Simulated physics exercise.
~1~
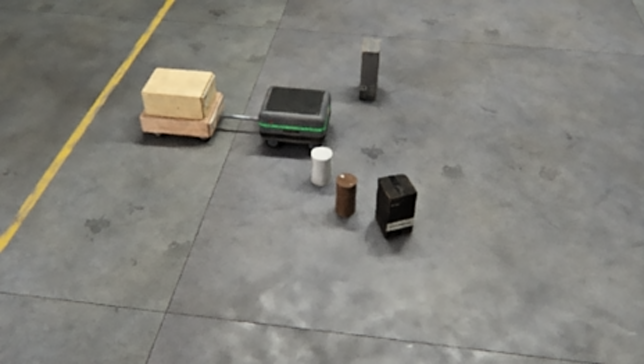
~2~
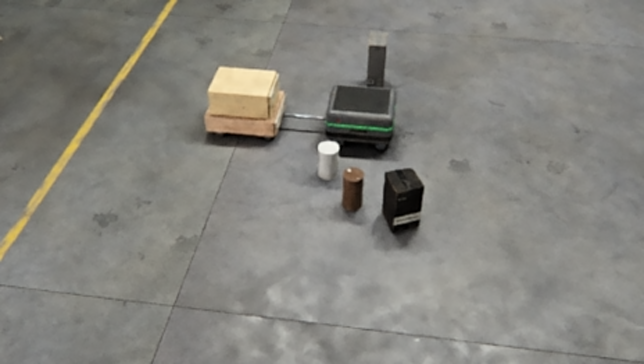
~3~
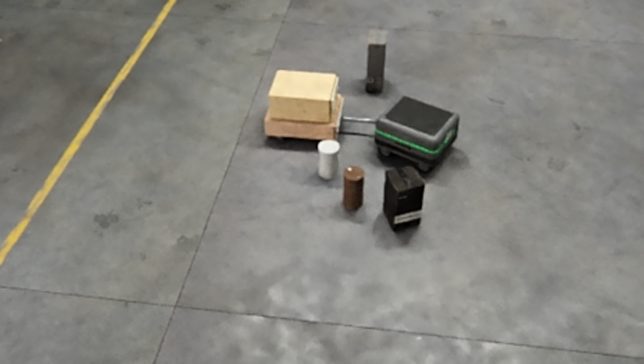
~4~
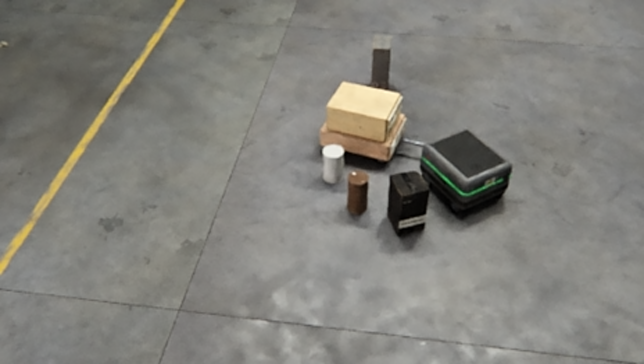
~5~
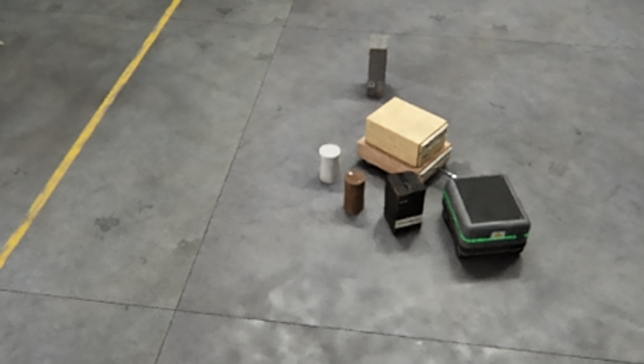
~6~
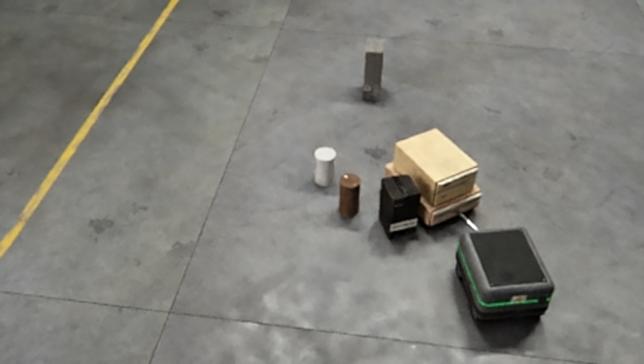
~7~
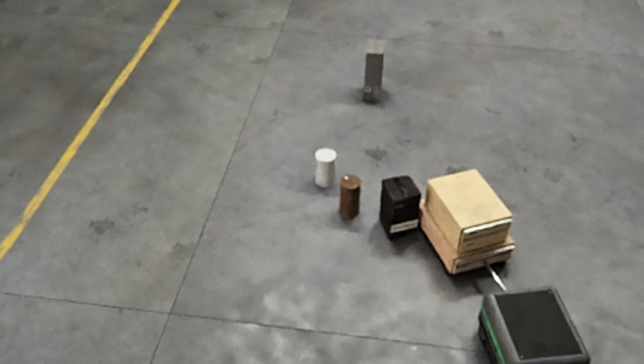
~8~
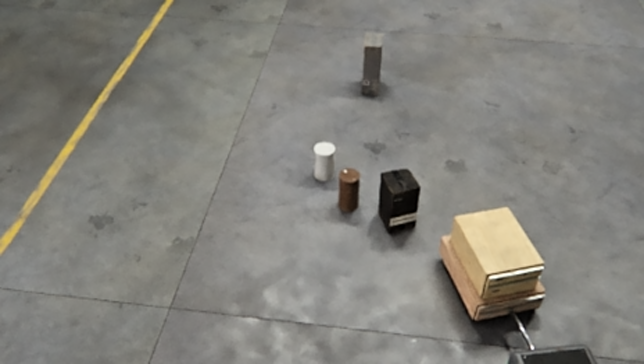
A dark robot tug with a green stripe pulled a wooden cart carrying a box to the right, then curved down around a white canister, a brown canister and a black box, heading toward the bottom right corner while everything on the floor stayed put.
